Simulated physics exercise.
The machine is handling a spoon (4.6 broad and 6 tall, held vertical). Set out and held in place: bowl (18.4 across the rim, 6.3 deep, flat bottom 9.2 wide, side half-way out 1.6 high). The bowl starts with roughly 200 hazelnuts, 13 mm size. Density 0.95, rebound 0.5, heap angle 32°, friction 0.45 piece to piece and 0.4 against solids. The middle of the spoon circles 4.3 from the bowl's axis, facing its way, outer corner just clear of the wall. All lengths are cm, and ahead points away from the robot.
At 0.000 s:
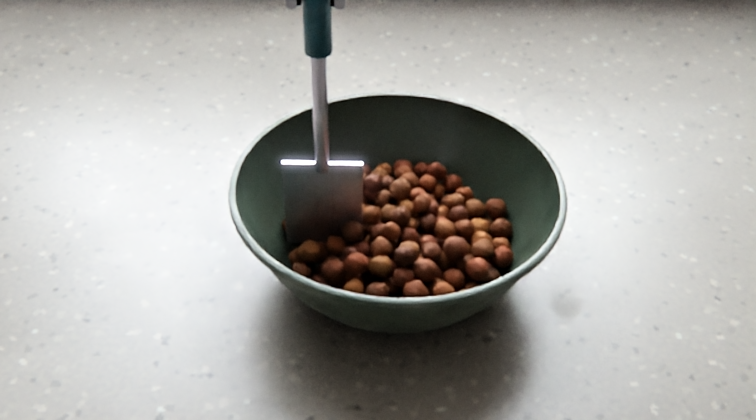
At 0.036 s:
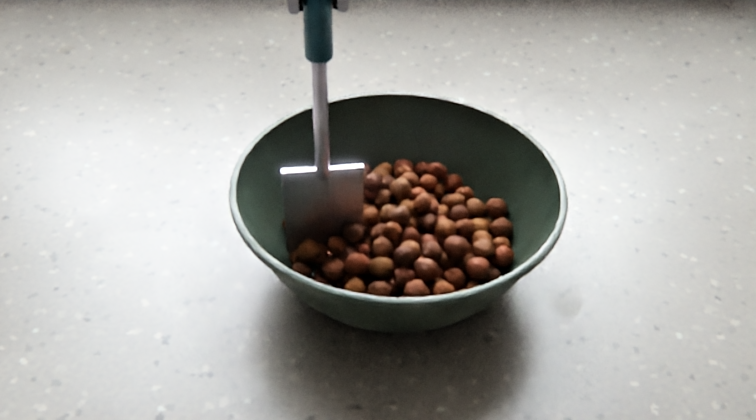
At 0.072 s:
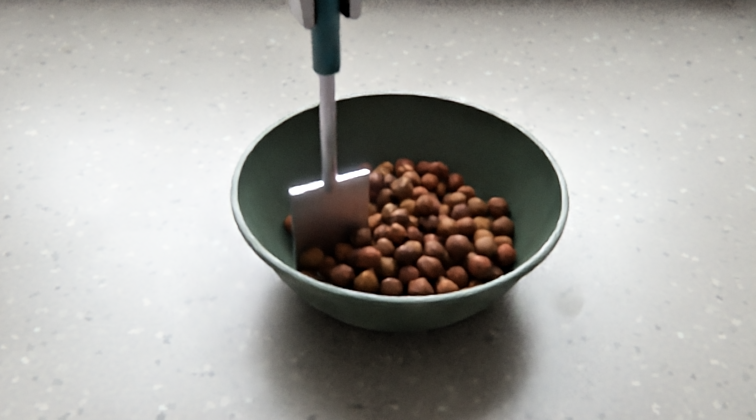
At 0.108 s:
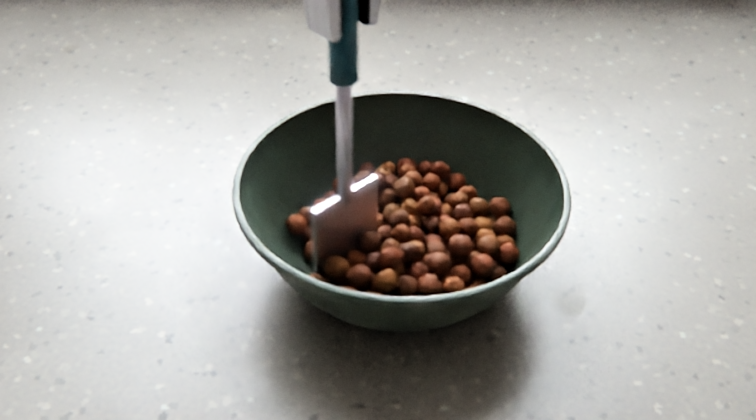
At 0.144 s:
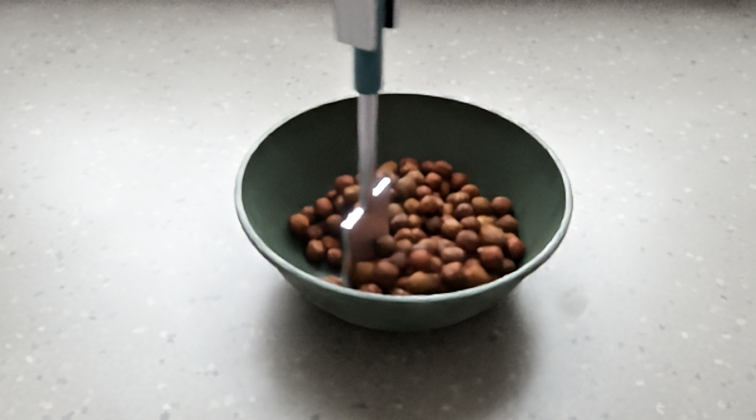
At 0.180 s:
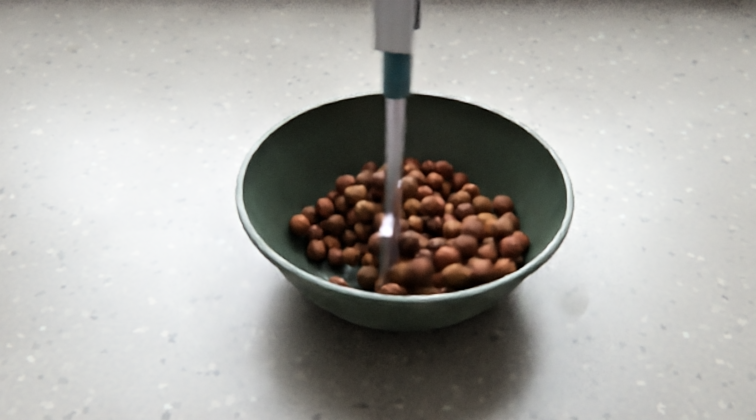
In this clip, a machine holds a flat metal spoon upright in a green bowl of hazelnuts on a speckled surface, then sweeps it from the left toward the front centre, turning it edge-on and pushing nuts aside.
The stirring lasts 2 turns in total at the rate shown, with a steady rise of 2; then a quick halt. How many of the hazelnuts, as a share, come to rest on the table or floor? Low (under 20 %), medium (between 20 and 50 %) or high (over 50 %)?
Answer: Low; under 20 % of the hazelnuts finish on the table or floor.
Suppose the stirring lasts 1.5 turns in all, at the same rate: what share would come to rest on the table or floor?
It would be near 5 per cent.
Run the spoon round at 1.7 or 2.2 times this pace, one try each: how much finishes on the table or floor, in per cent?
Some 25 and 35 per cent.
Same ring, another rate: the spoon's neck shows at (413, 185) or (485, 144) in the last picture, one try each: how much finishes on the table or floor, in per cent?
About 5 and 35 per cent.
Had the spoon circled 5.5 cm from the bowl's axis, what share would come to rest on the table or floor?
In that case some 0 per cent.
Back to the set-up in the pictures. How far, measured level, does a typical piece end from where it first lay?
Some 7 cm.
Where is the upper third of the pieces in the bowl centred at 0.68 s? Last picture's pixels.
At about (309, 203).
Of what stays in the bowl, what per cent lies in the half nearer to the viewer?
About 50 per cent.
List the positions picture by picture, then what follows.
Spoon neck at (321, 141), 0° round; upper third of the load around (406, 227), from x 295 to 500, top at y 170; 199 in the bowl, in the first frame.
Spoon neck at (322, 146), 8° round; upper third of the load around (405, 228), from x 295 to 505, top at y 170, in the second frame.
Spoon neck at (329, 159), 26° round; upper third of the load around (405, 228), from x 295 to 505, top at y 170, in the third frame.
Spoon neck at (345, 171), 44° round; upper third of the load around (403, 241), from x 295 to 510, top at y 170, in the fourth frame.
Spoon neck at (367, 180), 62° round; upper third of the load around (415, 245), from x 300 to 515, top at y 170, in the fifth frame.
Spoon neck at (393, 185), 81° round; upper third of the load around (432, 248), from x 300 to 520, top at y 170; 199 in the bowl, in the sixth frame.
After 0.68 s, 332° round, highest piece 7 above the table; 193 in the bowl, 5 on the table or floor, 1 in flight or on the tool.
After 1.18 s, 224° round, highest piece 7 above the table; 190 in the bowl, 9 on the table or floor.
After 1.63 s, 0° round, highest piece 4 above the table; 190 in the bowl, 9 on the table or floor.
After 2.33 s, 0° round, highest piece 4 above the table; 190 in the bowl, 9 on the table or floor.
At rest, 190 in the bowl, 9 on the table or floor. That is 5 % on the table or floor.
